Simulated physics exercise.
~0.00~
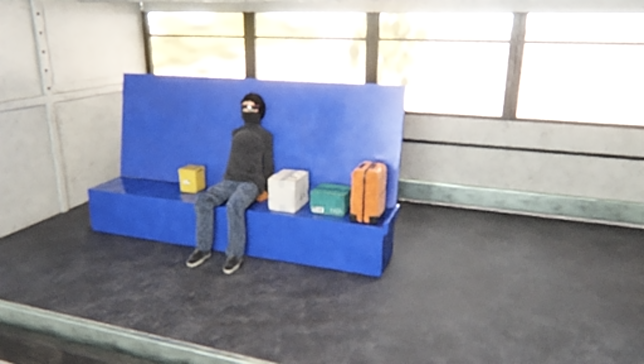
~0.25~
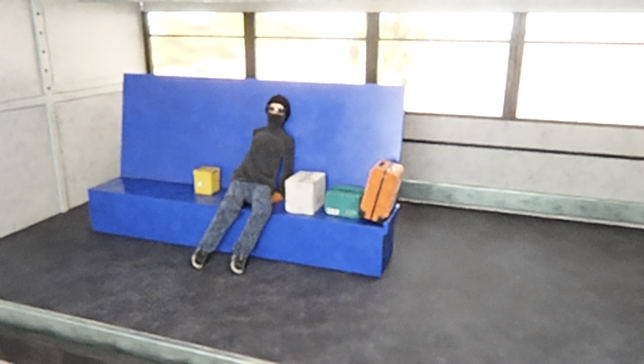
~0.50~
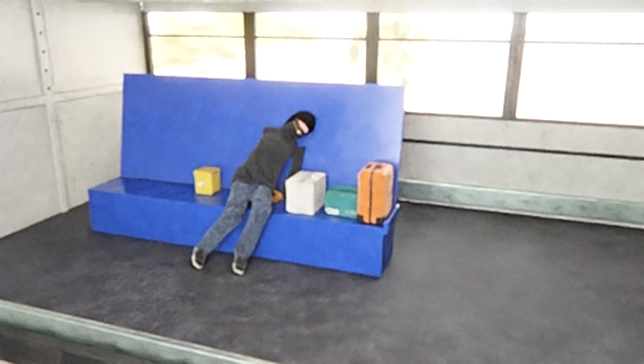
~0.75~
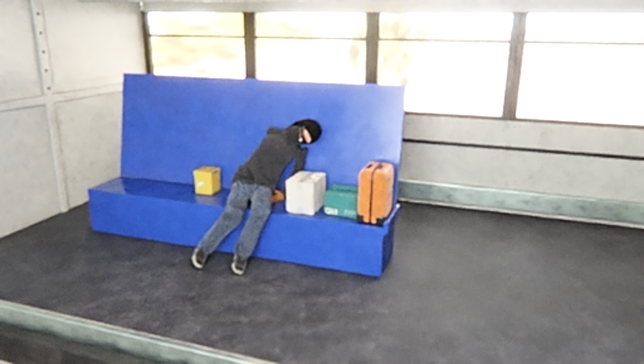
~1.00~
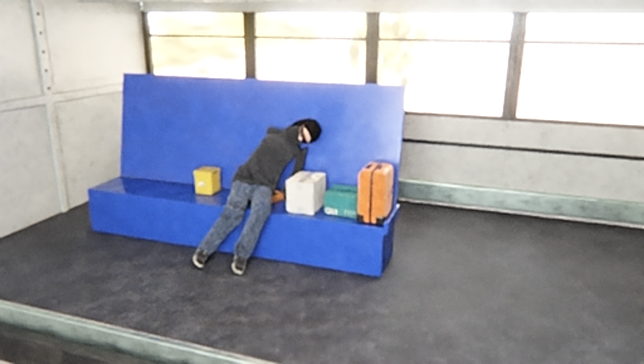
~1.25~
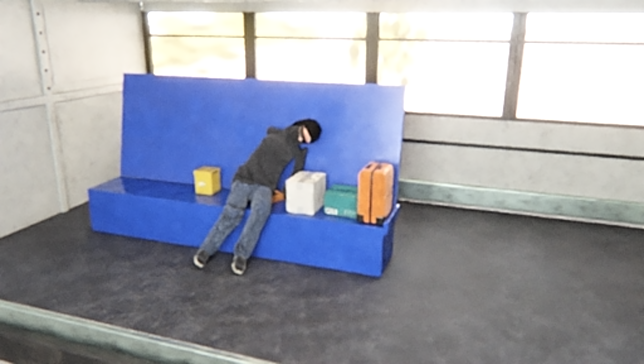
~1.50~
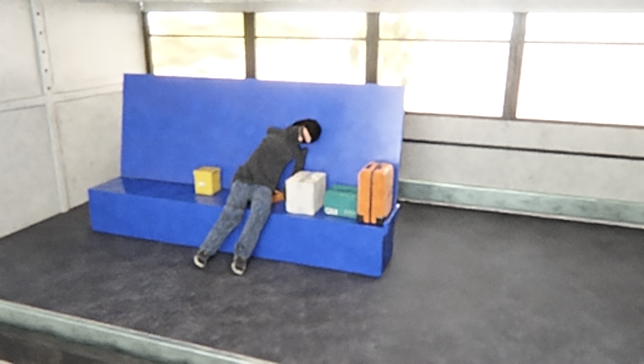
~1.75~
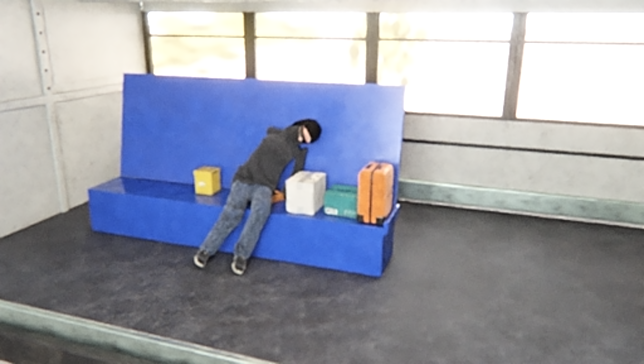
A limp figure in a black balaclava, dark grey top and jeans sits on a long blue bench in a pale-walled compartment with windows behind, seen from the front and slightly above. A yellow box stands to the left, with a white case, a teal box and an upright orange case to the right. The figure and the objects shift right, and the orange case leans right. The body then slumps sideways toward the white case, head dropping, while the orange case rocks back upright. Everything settles, with the figure bent over and all four objects still on the bench.
